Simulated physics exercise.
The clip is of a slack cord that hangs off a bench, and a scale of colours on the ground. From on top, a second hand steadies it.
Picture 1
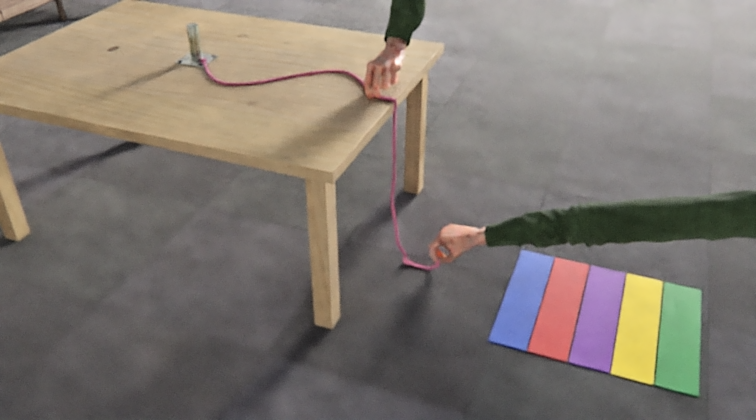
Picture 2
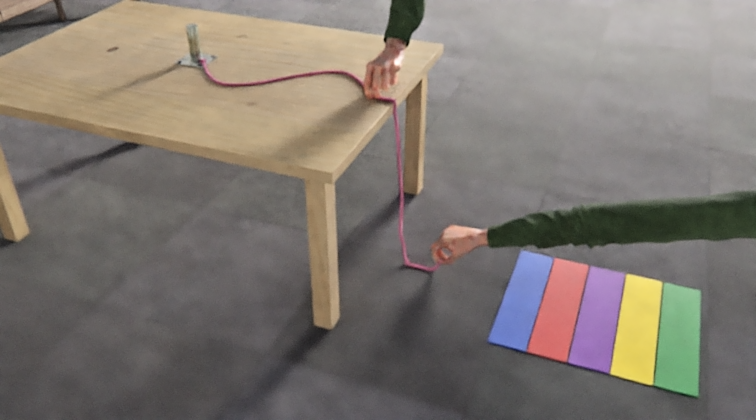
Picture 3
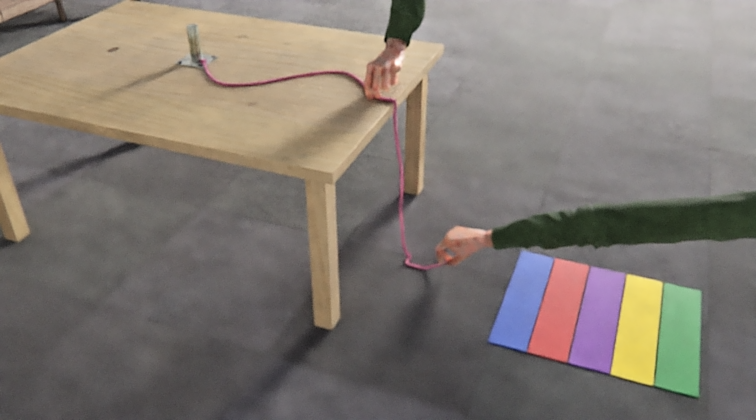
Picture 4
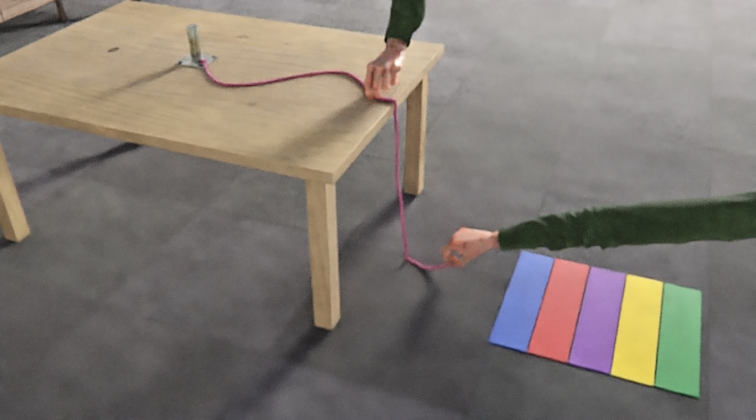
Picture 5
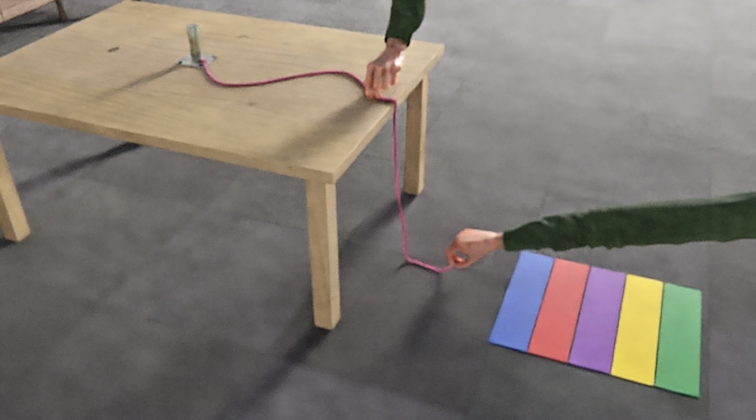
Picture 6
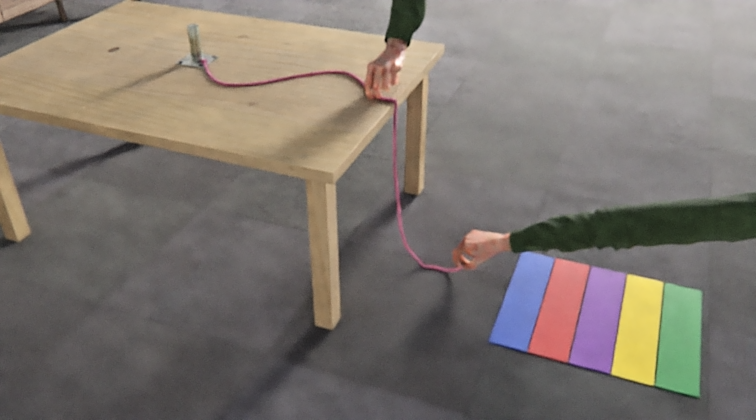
On a grey floor beside a wooden table, a pinkish-red cord runs across the tabletop and hangs over the edge, one hand holding it there and another holding its low end. The lower hand draws the end slightly right, toward blue, red, purple, yellow and green strips, while the upper hand stays still.
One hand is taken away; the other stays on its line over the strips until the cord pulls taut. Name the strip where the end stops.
Yellow.
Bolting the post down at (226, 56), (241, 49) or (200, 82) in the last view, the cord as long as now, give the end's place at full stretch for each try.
Somewhere near (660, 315), (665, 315) and (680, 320), in that order.
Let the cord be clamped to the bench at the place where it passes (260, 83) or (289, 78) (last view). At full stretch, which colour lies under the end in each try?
Purple; purple.
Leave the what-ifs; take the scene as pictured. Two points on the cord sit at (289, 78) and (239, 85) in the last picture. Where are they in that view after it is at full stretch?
First near (318, 82), second near (274, 73).
A little later, end near (568, 291); over red.
Next, end near (611, 301); over purple.
When it is tight, end near (637, 307); over yellow. The end stops over the yellow strip.
